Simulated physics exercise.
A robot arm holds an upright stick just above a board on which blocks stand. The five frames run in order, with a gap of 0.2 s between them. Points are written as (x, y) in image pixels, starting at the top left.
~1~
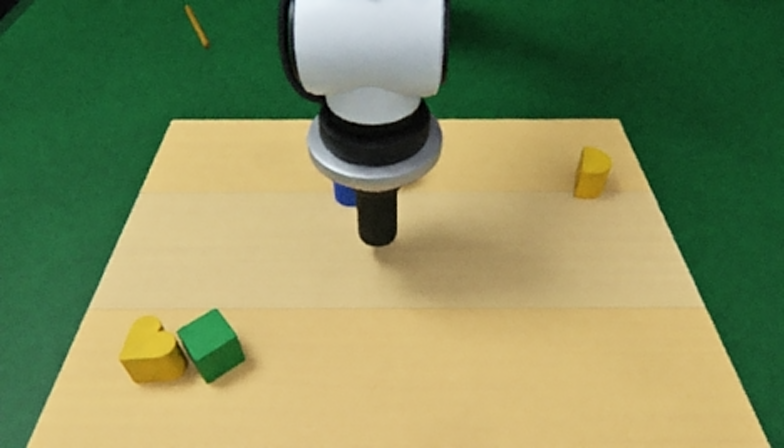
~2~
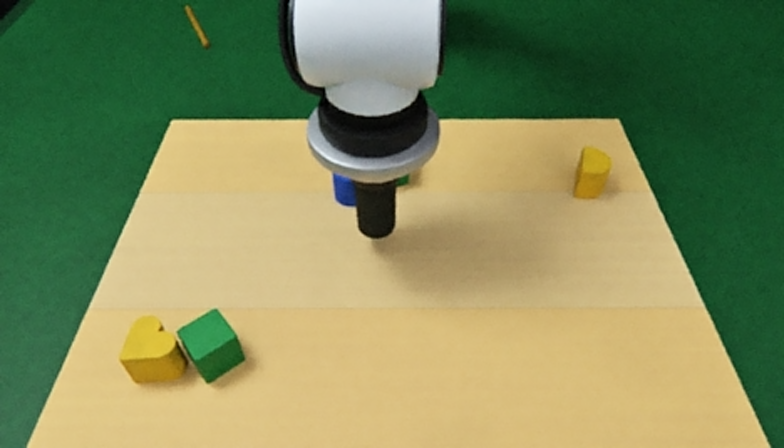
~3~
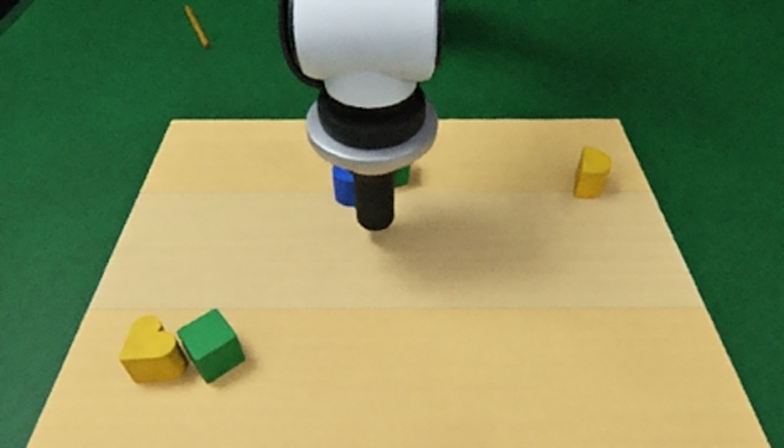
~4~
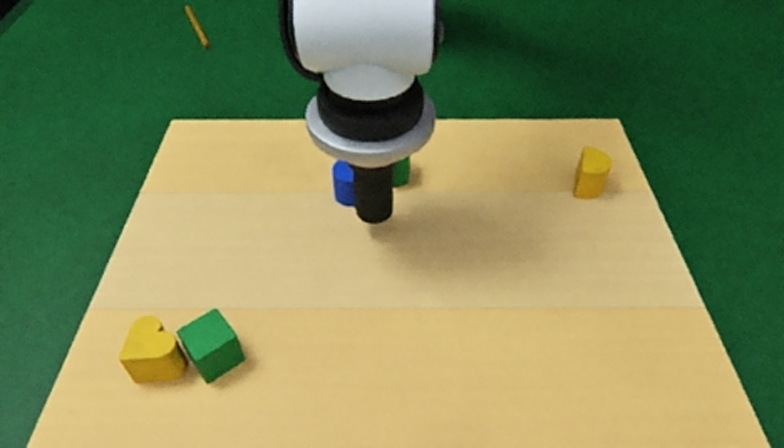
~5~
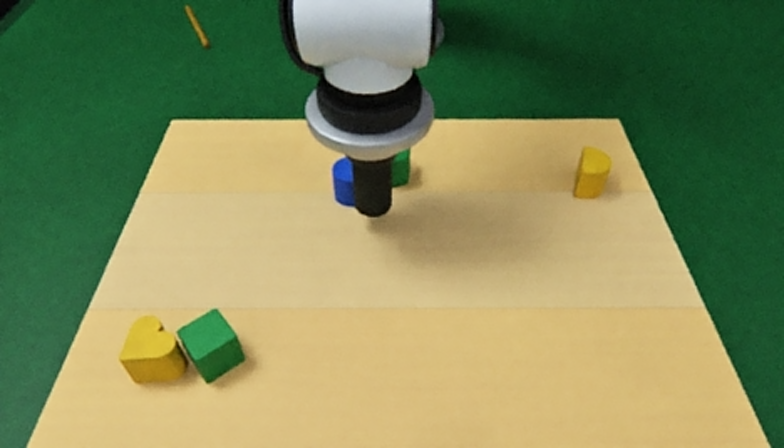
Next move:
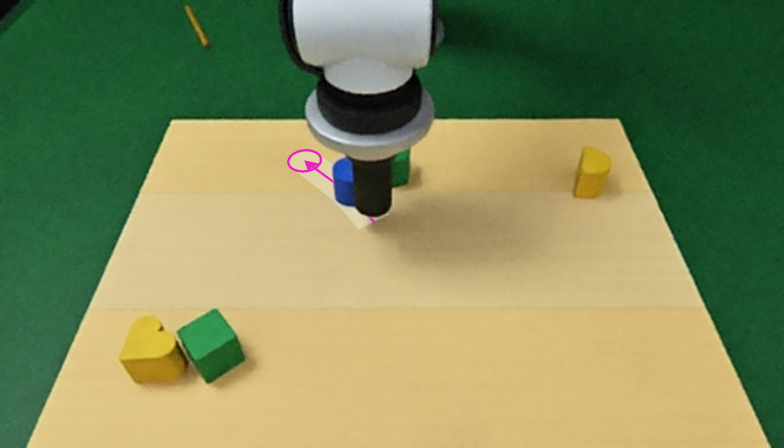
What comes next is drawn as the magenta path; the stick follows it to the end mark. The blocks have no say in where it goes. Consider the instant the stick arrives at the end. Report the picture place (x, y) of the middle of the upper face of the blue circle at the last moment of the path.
In the picture, it is at (312, 114).
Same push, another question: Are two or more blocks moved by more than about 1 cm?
I'd say no.
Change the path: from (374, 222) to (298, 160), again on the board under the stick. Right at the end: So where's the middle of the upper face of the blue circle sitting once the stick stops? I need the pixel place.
Expect it around (323, 120).
The drawn path runs from (374, 222) over (341, 188) to (305, 161).
The first path, step by step. One third of the way, stick at (350, 181); blue circle at (336, 149).
Two thirds of the way, stick at (326, 162); blue circle at (321, 130).
At the end, stick at (302, 145); blue circle at (312, 114); green six-sided block not moved.
